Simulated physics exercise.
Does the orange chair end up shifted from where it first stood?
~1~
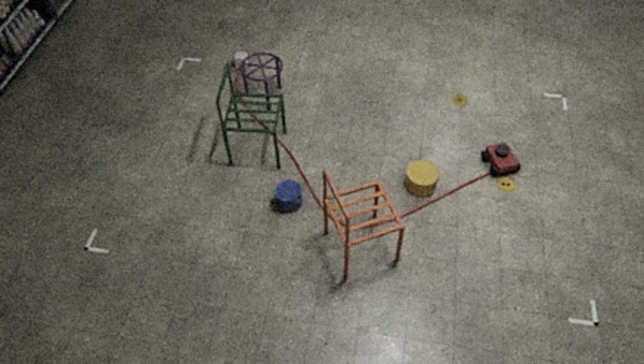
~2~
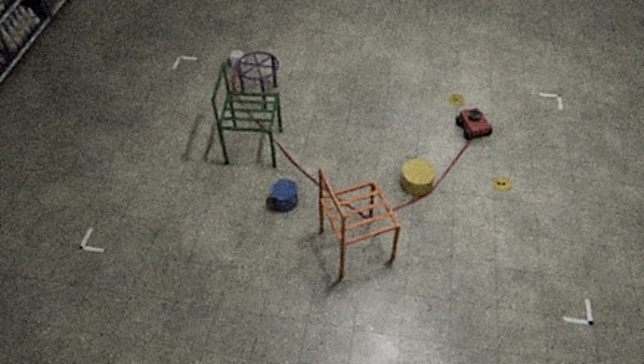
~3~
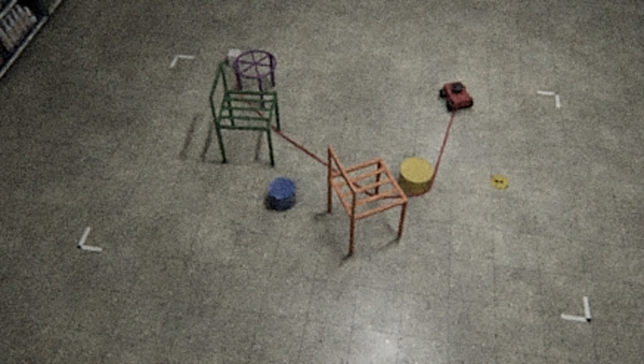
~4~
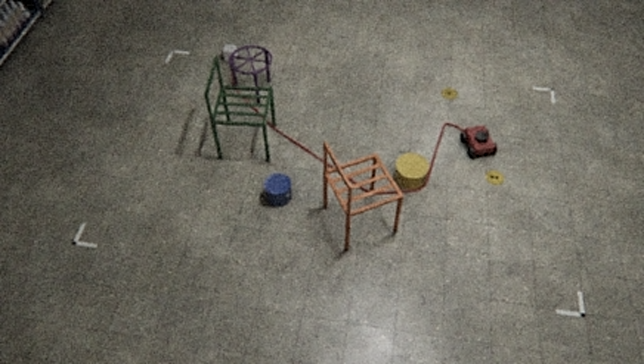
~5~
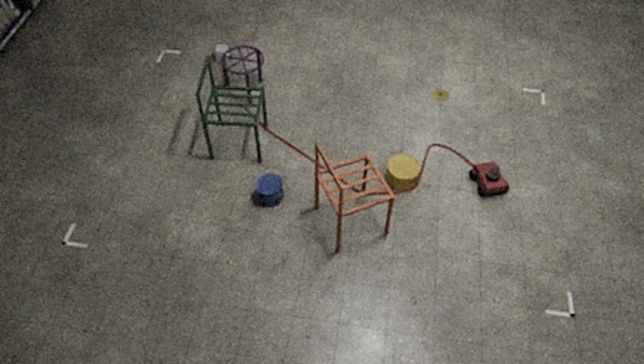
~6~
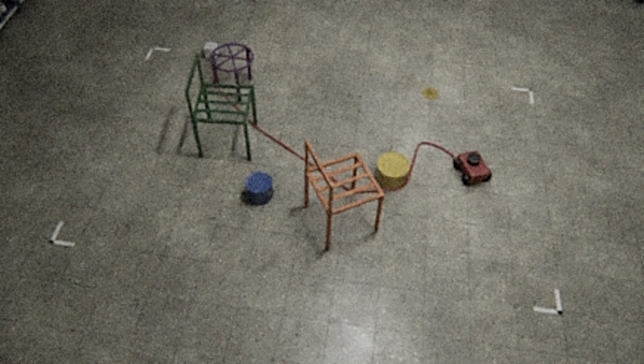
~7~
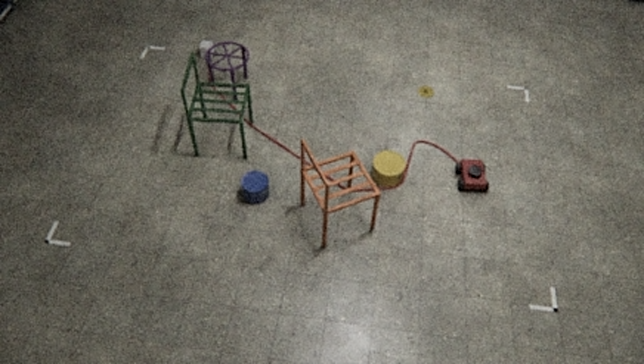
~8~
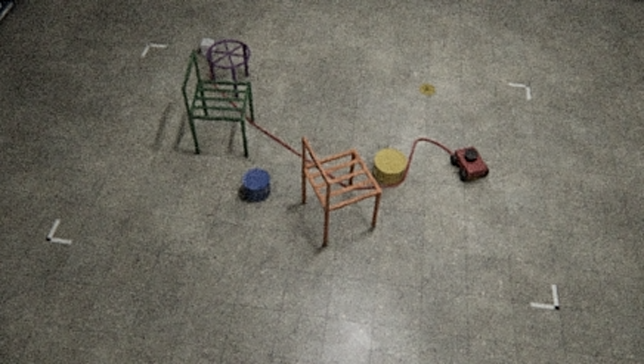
Yes, the orange chair gets shifted as the cart pulls the cord, while the yellow bucket stays put and the green chair hardly stirs.
